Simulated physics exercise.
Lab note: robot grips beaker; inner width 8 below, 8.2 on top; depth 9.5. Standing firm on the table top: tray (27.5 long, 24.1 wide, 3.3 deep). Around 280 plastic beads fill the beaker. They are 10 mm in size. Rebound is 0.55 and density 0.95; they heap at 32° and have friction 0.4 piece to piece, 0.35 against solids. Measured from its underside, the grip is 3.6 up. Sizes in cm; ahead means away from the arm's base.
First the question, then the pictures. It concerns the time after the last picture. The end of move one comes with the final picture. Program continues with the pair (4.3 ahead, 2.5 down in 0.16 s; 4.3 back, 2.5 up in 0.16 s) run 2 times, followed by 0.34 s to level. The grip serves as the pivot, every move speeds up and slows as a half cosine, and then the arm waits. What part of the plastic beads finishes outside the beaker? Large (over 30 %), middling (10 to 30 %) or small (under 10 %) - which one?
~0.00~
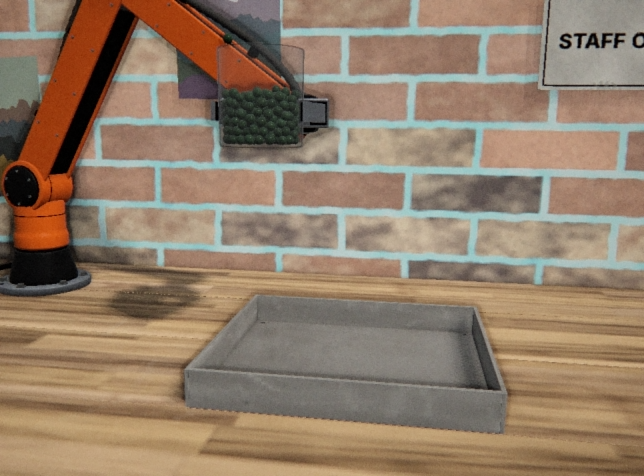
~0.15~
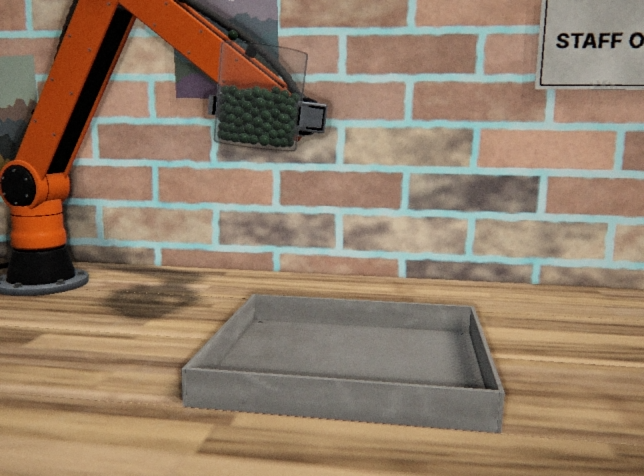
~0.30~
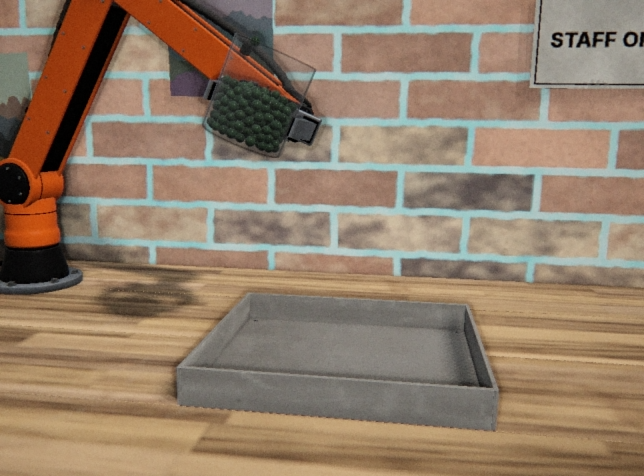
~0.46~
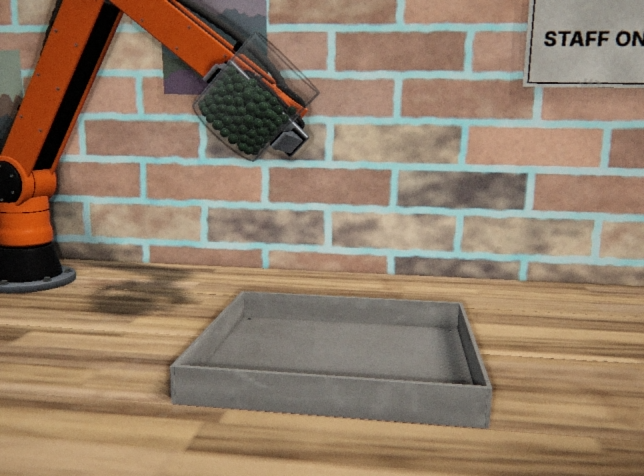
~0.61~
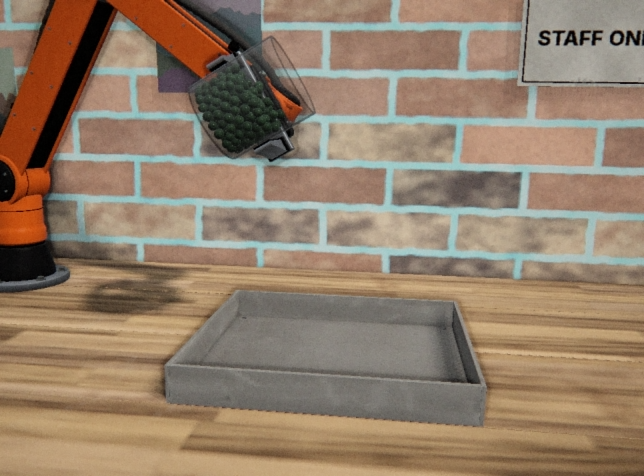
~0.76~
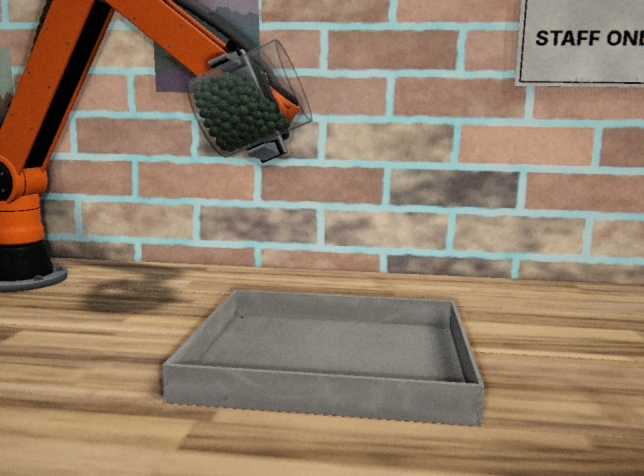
Small.
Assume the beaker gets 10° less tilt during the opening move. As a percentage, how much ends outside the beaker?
Close to 0 in a hundred, I'd say.
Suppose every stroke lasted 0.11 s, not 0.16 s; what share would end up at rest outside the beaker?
That change gives some 15 percent.
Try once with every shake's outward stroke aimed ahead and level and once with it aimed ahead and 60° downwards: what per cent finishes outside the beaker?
Estimates, in order: 20 % then 0 %.
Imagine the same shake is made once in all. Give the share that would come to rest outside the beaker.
That share would be near 5 percent.
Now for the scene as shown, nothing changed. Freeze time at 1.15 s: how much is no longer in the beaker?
Around 5 percent at that moment.
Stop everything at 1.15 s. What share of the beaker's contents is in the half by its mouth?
About 25 percent.
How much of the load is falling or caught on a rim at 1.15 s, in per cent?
Reading at that time: Some 3 per cent.
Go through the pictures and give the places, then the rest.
The beaker middle at (261, 100), level; upper third of the load around (261, 101), from x 225 to 295, top at y 40; 278 in the beaker, in the first picture.
The beaker middle at (260, 100), tilted 6° forward; upper third of the load around (257, 101), from x 220 to 295, top at y 35, in the second picture.
The beaker middle at (258, 99), tilted 23° forward; upper third of the load around (247, 98), from x 210 to 290, top at y 40, in the third picture.
The beaker middle at (255, 99), tilted 43° forward; upper third of the load around (238, 95), from x 205 to 290, top at y 70, in the fourth picture.
The beaker middle at (252, 100), tilted 60° forward; upper third of the load around (231, 91), from x 200 to 280, top at y 70, in the fifth picture.
The beaker middle at (250, 101), tilted 66° forward; upper third of the load around (230, 91), from x 200 to 285, top at y 75; 278 in the beaker, in the sixth picture.
After 1.15 s, tilted 66° forward, highest piece 28 above the table; 269 in the beaker, 9 in flight or on a rim.
After 1.54 s, tilted 41° forward, highest piece 29 above the table; 263 in the beaker, 12 in the tray, 3 in flight or on a rim.
After 1.94 s, level, highest piece 31 above the table; 263 in the beaker, 15 in the tray.
After 2.99 s, level, highest piece 30 above the table; 263 in the beaker, 15 in the tray.
In the end, 263 in the beaker, 15 in the tray. That is 5 % outside the beaker.
